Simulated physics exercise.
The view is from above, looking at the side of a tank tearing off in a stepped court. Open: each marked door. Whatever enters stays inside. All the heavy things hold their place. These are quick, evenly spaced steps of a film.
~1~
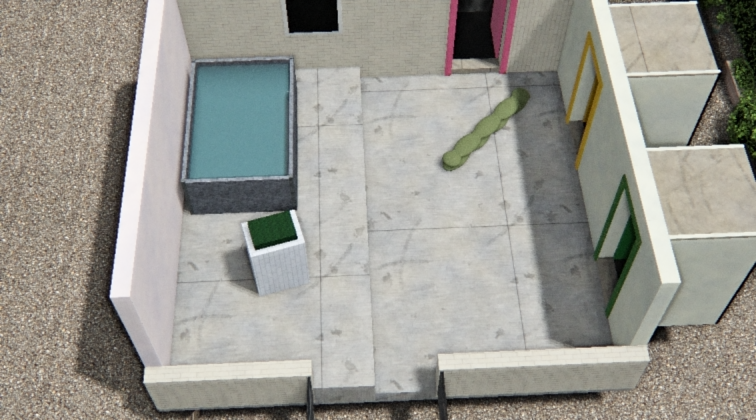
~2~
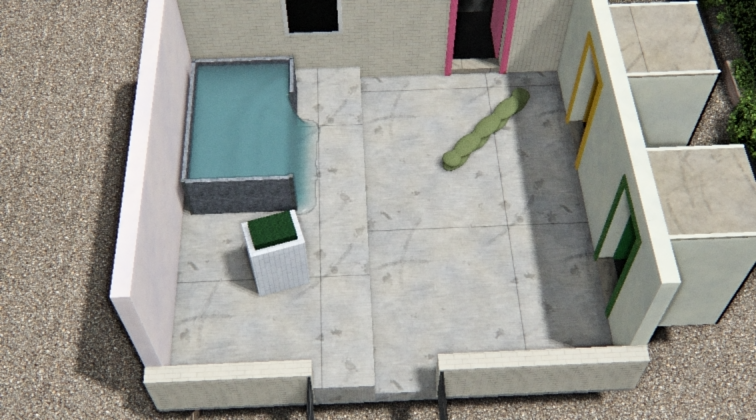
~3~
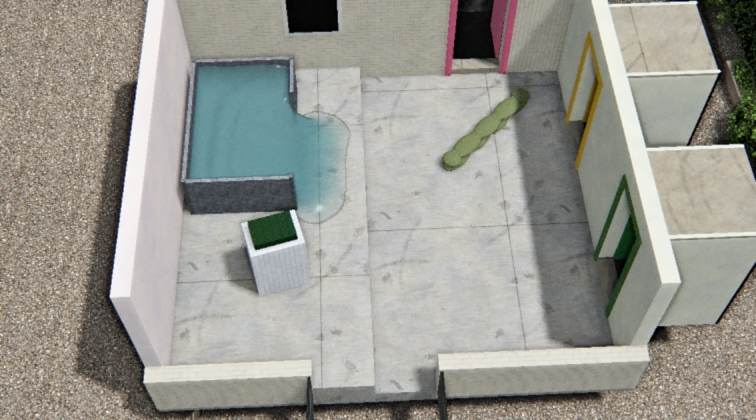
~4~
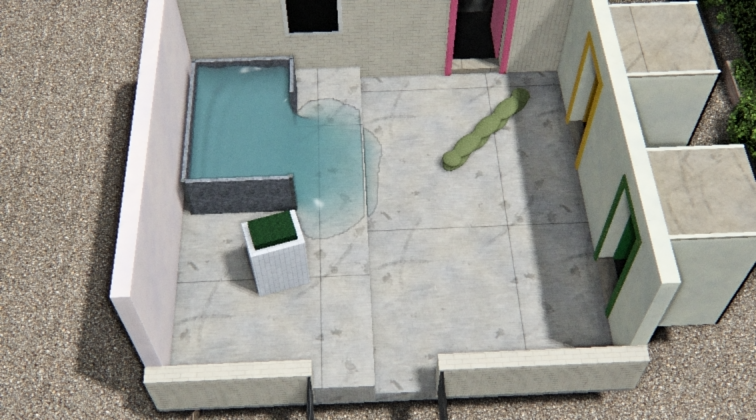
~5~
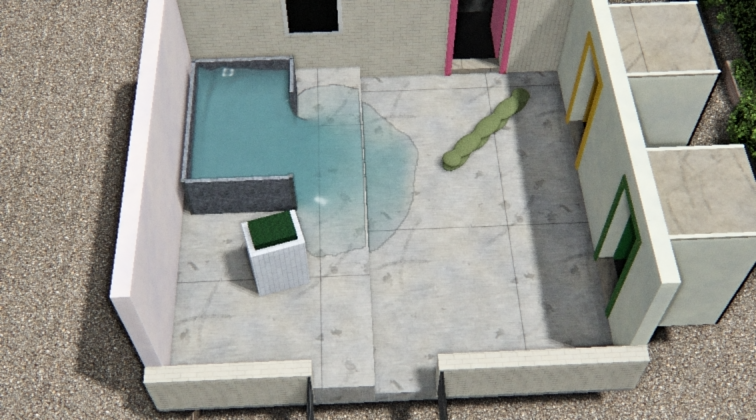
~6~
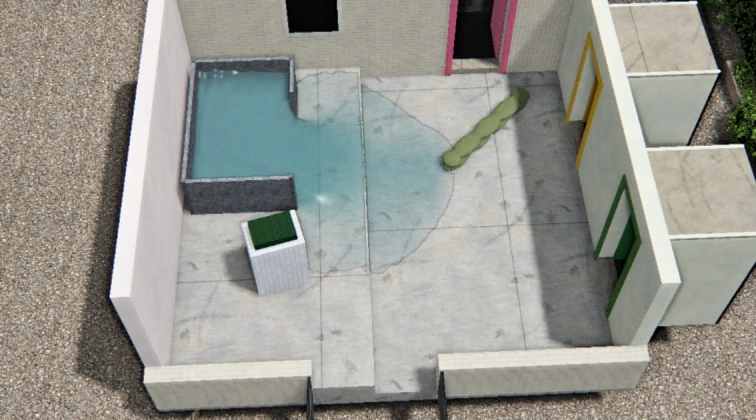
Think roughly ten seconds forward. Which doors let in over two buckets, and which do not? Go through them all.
In the end the green door counts as over; the pink door counts as over; the yellow door counts as over.
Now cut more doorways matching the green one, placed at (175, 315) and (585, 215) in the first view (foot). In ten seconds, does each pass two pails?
Stays within it; exceeds it.
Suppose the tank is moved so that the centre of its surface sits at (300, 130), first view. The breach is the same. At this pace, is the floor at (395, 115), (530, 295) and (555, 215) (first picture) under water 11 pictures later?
As listed: Dry, wet, flooded.
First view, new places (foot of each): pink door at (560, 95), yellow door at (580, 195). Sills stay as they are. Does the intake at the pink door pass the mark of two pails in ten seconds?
One by one: The pink one lets more in.
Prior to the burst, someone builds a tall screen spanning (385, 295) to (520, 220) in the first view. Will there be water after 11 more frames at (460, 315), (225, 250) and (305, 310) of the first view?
Untouched, untouched, untouched.
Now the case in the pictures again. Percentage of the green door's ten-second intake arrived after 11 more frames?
Estimate: Roughly 5 %.
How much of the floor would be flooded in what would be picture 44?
That comes to about 65 per cent.
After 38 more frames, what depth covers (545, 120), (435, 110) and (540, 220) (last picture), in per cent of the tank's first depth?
Taking the places in turn, I get roughly 8, 8 and 12 percent.
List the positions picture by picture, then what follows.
In the first frame, the tank at (241, 120) is whole and still.
In the second frame, the front is at (298, 212), out from the gap at (292, 156).
In the third frame, the front is at (333, 119), out from the gap at (292, 157).
In the fourth frame, the front is at (360, 115), out from the gap at (293, 158).
In the fifth frame, the front is at (413, 151), out from the gap at (293, 158).
In the sixth frame, the front is at (451, 152), out from the gap at (293, 158).
A moment on, water covers 50 % of the floor; the green door not reached, the pink door wet at the sill, nothing in, the yellow door not reached.
Next, water covers 70 % of the floor; the green door under two buckets in, the pink door under two buckets in, the yellow door under two buckets in.
Then, water covers 70 % of the floor; the green door over two buckets in, the pink door over two buckets in, the yellow door over two buckets in.
Later, water covers 65 % of the floor; the green door over two buckets in, the pink door over two buckets in, the yellow door far over two buckets in.
In the end, water covers 65 % of the floor; the green door over two buckets in, the pink door over two buckets in, the yellow door far over two buckets in.
